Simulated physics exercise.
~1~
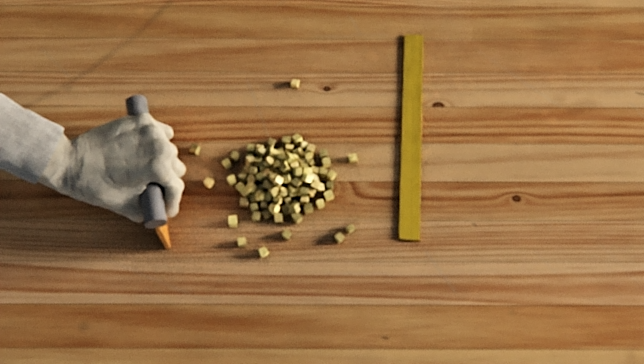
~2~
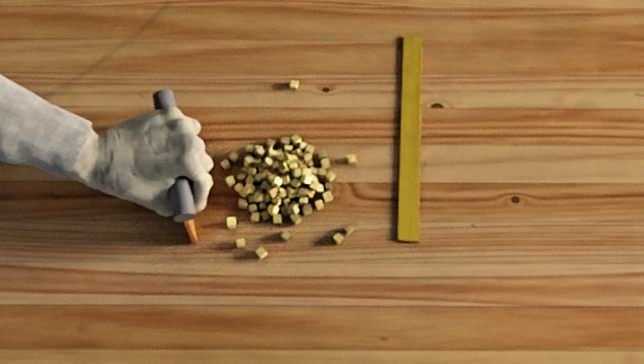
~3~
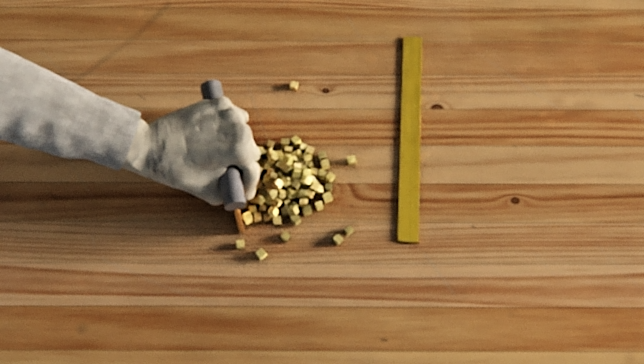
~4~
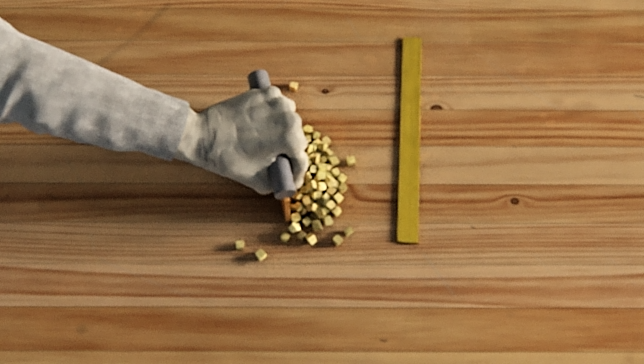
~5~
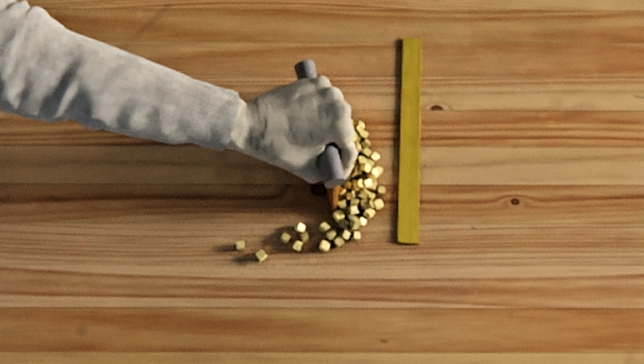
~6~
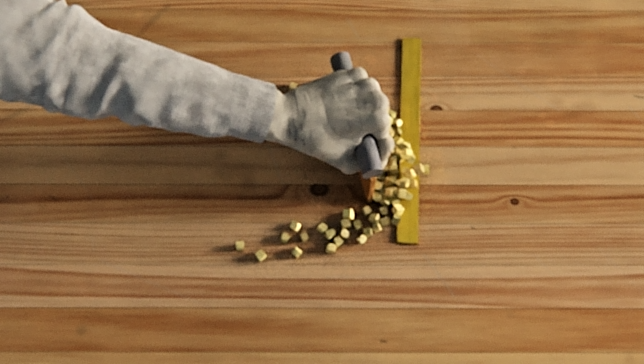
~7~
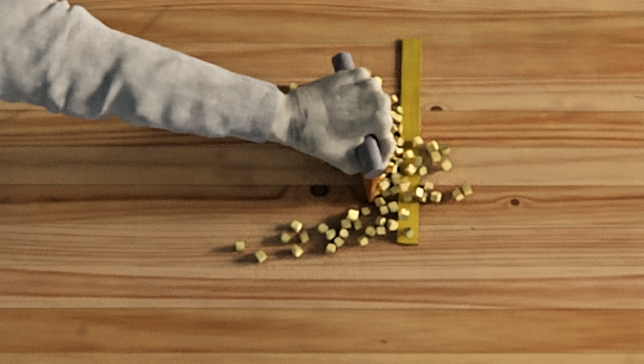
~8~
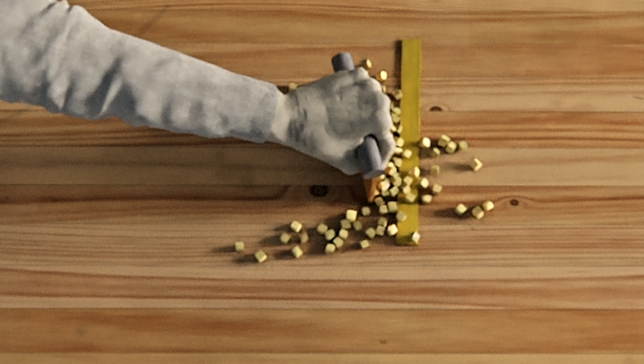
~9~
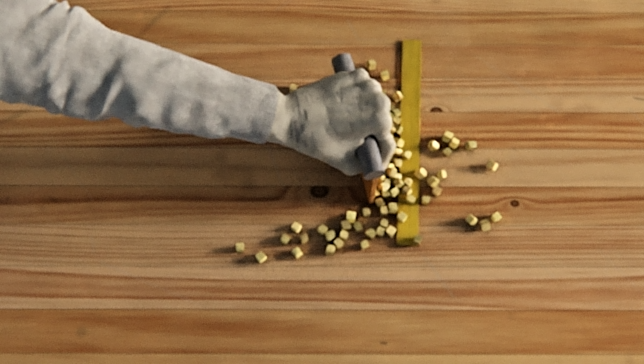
A pale gloved hand gripping a grey-handled scraper pushes a heap of small yellowish cubes rightwards across a wooden surface towards a fixed yellow strip. It stops just short of the strip, with some cubes on it, a few scattered beyond, and many left trailing on the near side.
